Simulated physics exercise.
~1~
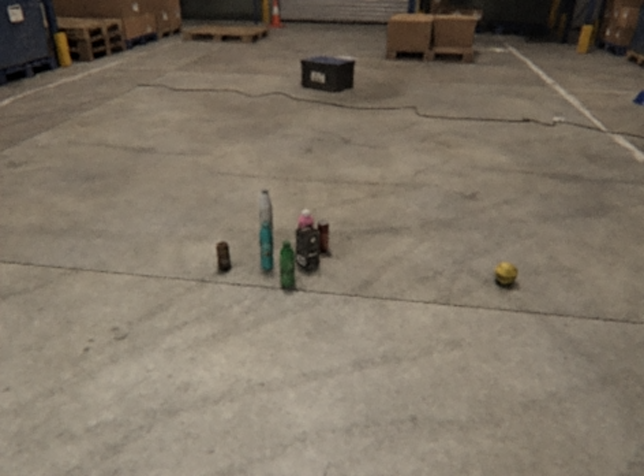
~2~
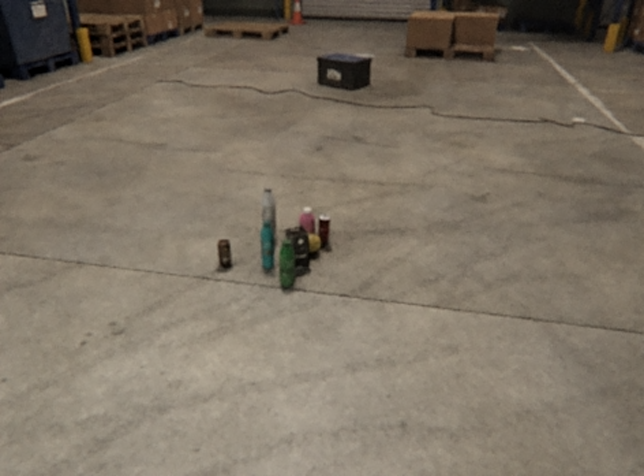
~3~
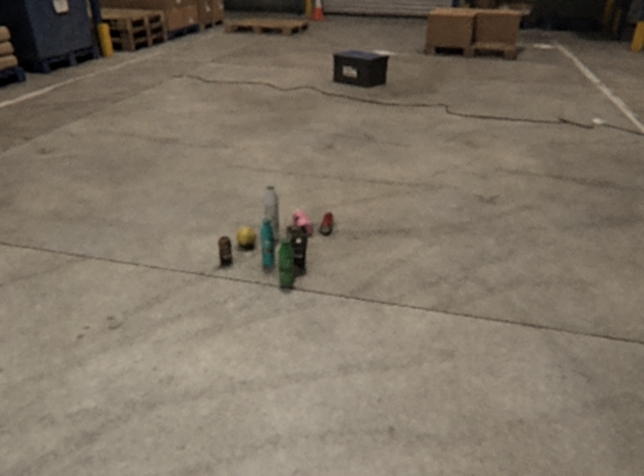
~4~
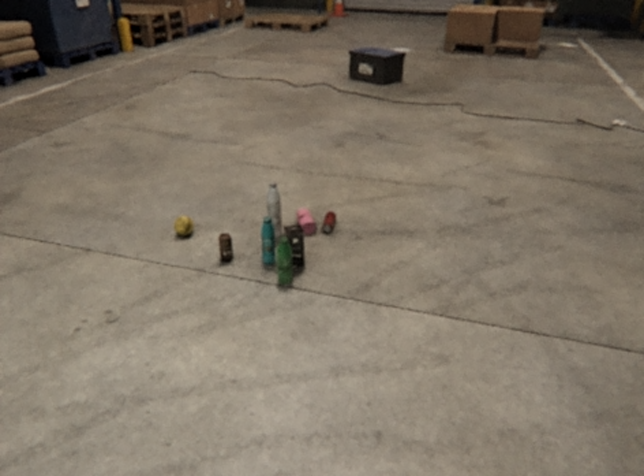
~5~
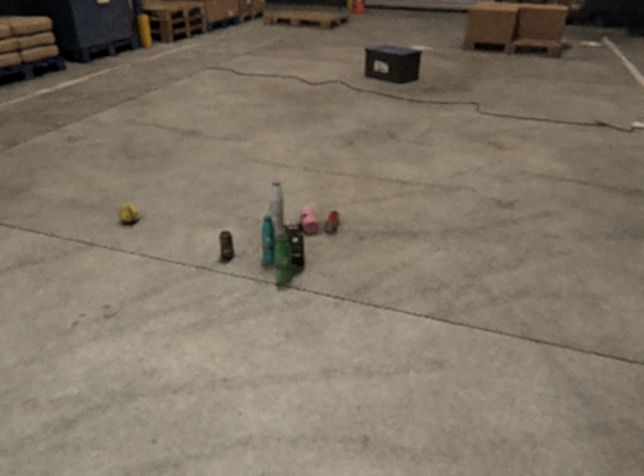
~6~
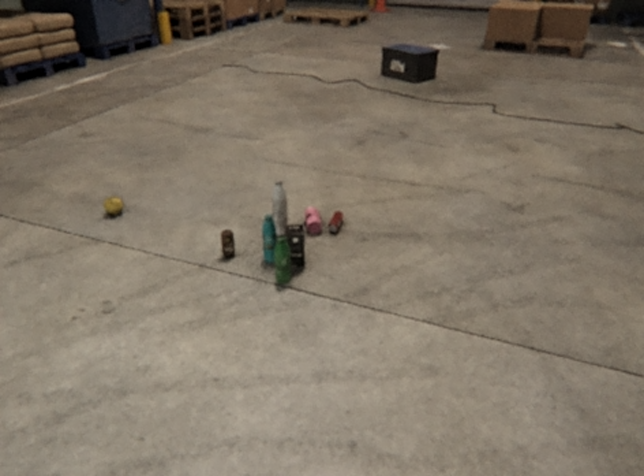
Yellow ball rolling left through a cluster of bottles and cans, toppling the pink bottle and red can, the rest left standing.
